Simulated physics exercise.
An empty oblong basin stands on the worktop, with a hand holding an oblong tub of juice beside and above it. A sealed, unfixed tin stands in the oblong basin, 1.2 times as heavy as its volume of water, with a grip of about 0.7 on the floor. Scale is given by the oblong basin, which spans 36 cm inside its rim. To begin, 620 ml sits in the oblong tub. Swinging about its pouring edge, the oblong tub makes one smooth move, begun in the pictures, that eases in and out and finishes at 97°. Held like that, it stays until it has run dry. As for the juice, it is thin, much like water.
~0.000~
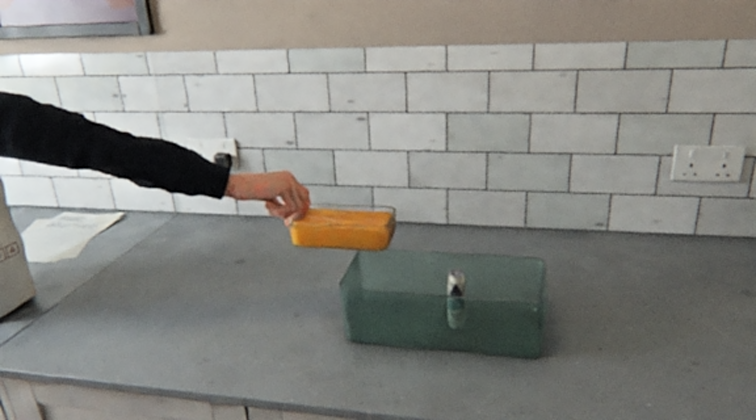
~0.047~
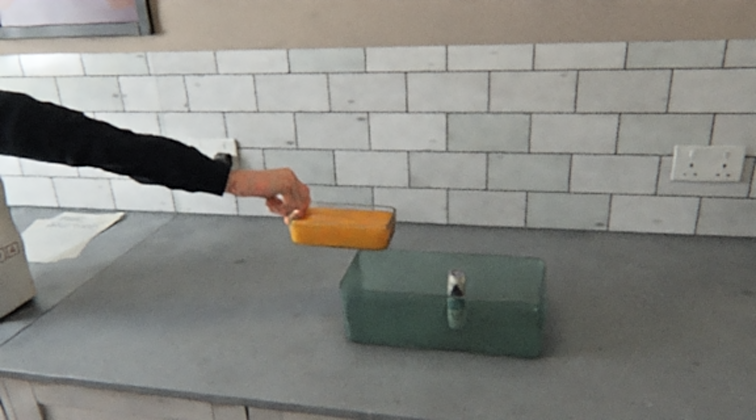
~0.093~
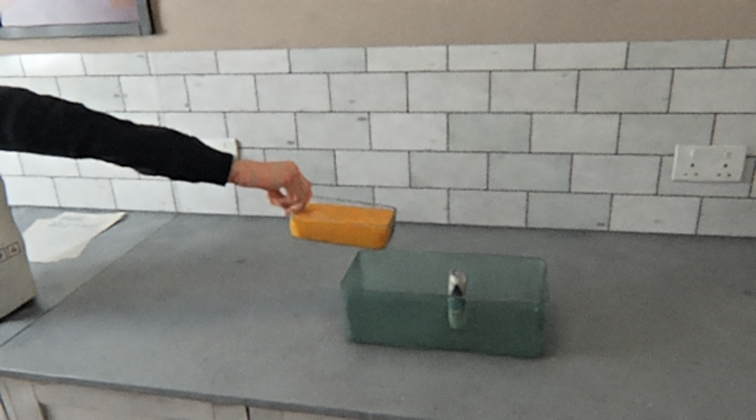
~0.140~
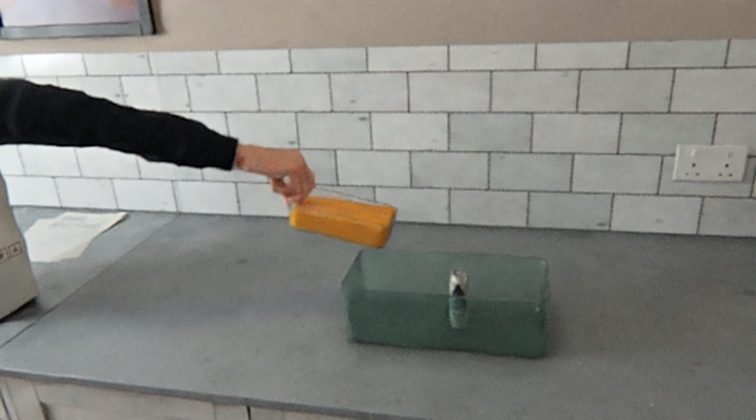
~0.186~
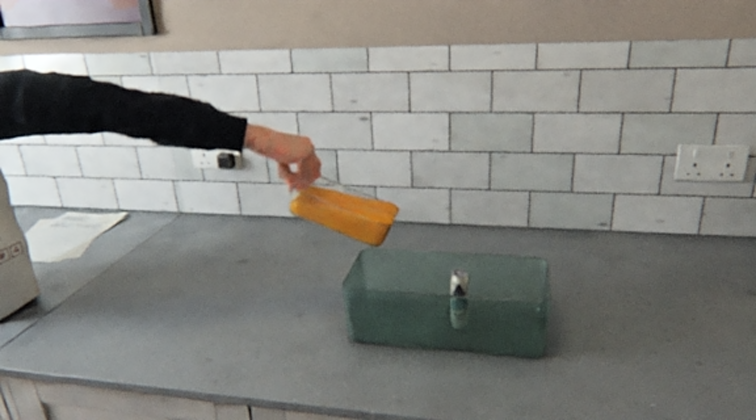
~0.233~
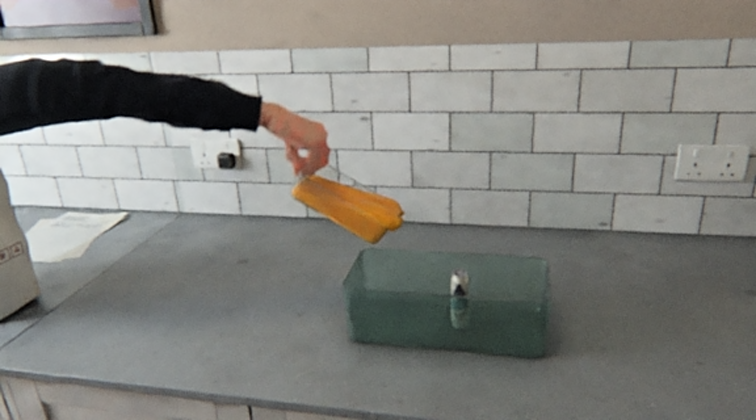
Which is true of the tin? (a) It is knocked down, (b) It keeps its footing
(b) It keeps its footing.
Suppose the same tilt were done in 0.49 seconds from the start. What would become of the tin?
Well, the tin simply holds firm.
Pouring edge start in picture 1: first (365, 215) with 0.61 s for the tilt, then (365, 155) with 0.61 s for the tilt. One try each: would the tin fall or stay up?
The tin overturns the first time and stays vertical the second time.
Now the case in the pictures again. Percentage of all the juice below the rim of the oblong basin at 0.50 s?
The basin holds roughly 24 in a hundred parts at that moment.
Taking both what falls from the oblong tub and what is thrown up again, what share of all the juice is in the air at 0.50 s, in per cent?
62 %.
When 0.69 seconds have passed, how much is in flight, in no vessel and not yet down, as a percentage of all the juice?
Close to 6 %.
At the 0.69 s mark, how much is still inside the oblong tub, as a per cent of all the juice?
Roughly 1 per cent.
Then, 0.50 s in, the tilt is 89° and 13 per cent is still to pour; the tin stands where it began.
Then, 0.69 s in, the tilt is 97° and 1 per cent is still to pour; the tin stands where it began.
Then, 0.89 s in, the tilt is 97° and 0 per cent is still to pour; the tin stands where it began.
Then, 1.11 s in, the tilt is 97° and 0 per cent is still to pour; the tin stands where it began.
Finally, the tin stands where it began.
